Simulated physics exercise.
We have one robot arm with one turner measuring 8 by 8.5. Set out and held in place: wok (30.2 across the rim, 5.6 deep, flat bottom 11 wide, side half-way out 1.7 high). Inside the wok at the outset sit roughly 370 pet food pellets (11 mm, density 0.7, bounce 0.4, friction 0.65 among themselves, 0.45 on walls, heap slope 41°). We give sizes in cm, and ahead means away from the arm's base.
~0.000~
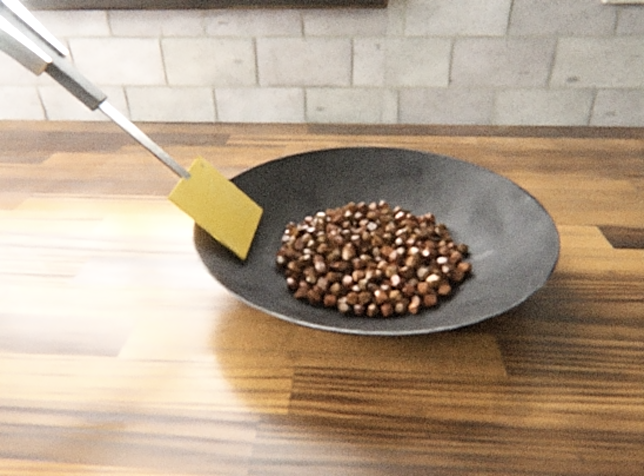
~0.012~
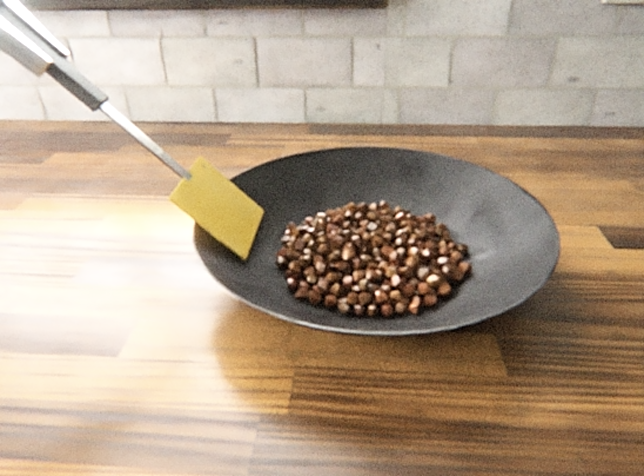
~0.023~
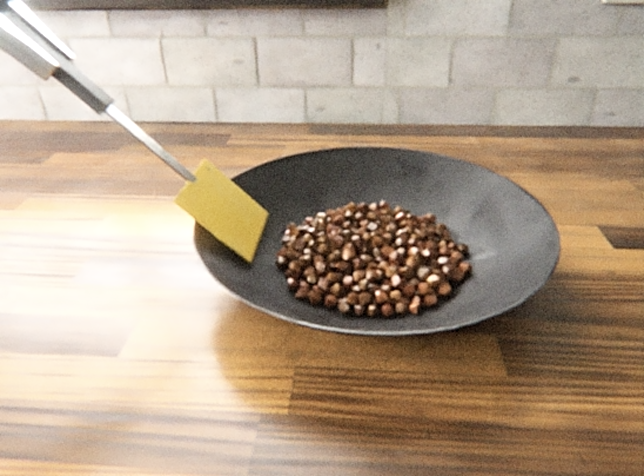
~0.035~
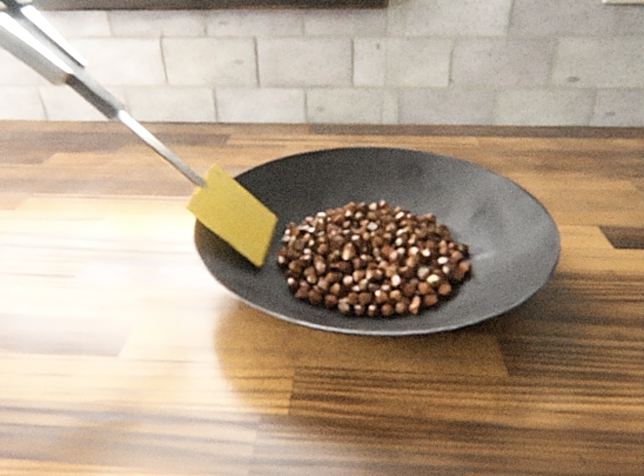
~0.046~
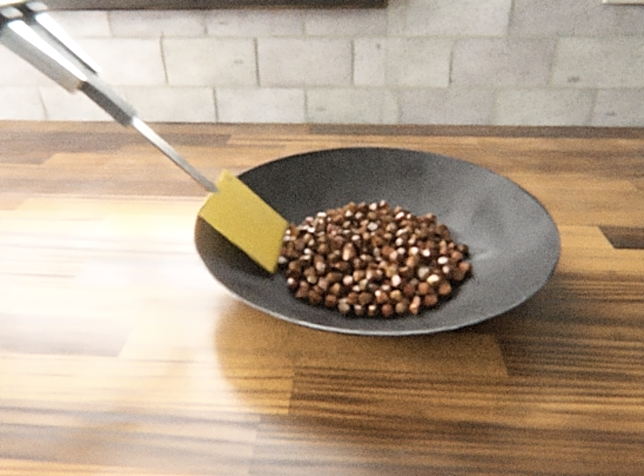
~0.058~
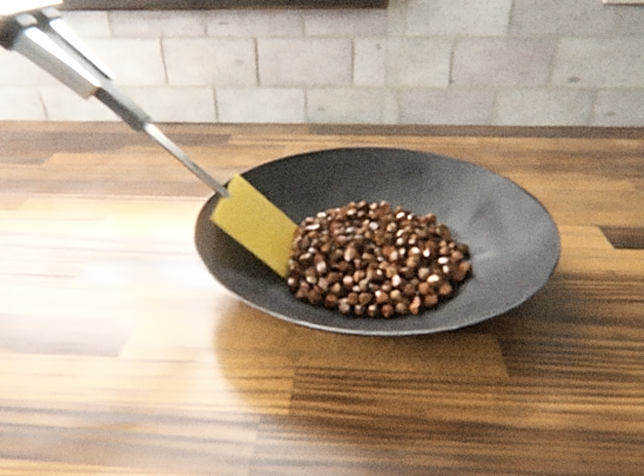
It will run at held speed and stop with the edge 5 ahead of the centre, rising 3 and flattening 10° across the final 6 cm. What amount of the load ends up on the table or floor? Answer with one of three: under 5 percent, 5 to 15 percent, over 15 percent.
Under 5 percent.
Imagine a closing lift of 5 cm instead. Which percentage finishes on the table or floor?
About 5 per cent.
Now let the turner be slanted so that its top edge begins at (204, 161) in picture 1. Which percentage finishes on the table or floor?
Near 0 in a hundred.
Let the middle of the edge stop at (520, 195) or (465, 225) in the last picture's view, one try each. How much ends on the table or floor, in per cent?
Respectively about 45 and 20 percent end on the table or floor.
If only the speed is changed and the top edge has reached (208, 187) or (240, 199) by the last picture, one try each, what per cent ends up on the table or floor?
Respectively, around 0 and 5 per cent.
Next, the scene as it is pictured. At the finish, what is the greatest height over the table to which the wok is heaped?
Top of the heap: Roughly 6.0 cm above the table top.
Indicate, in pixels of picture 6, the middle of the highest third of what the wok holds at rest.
The middle lies somewhere around (486, 236).
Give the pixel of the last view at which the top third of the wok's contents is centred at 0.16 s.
The middle sits at approx. (433, 239).
After 0.11 s, sloping 46°, highest piece 6 above the table; 373 in the wok.
After 0.16 s, sloping 42°, highest piece 7 above the table; 373 in the wok.
After 0.38 s, sloping 36°, highest piece 6 above the table; 370 in the wok, 2 on the table or floor, 1 on the blade or in flight.
After 1.43 s, sloping 36°, highest piece 6 above the table; 370 in the wok, 3 on the table or floor.
In the end, 370 in the wok, 3 on the table or floor. That is 1 % on the table or floor.
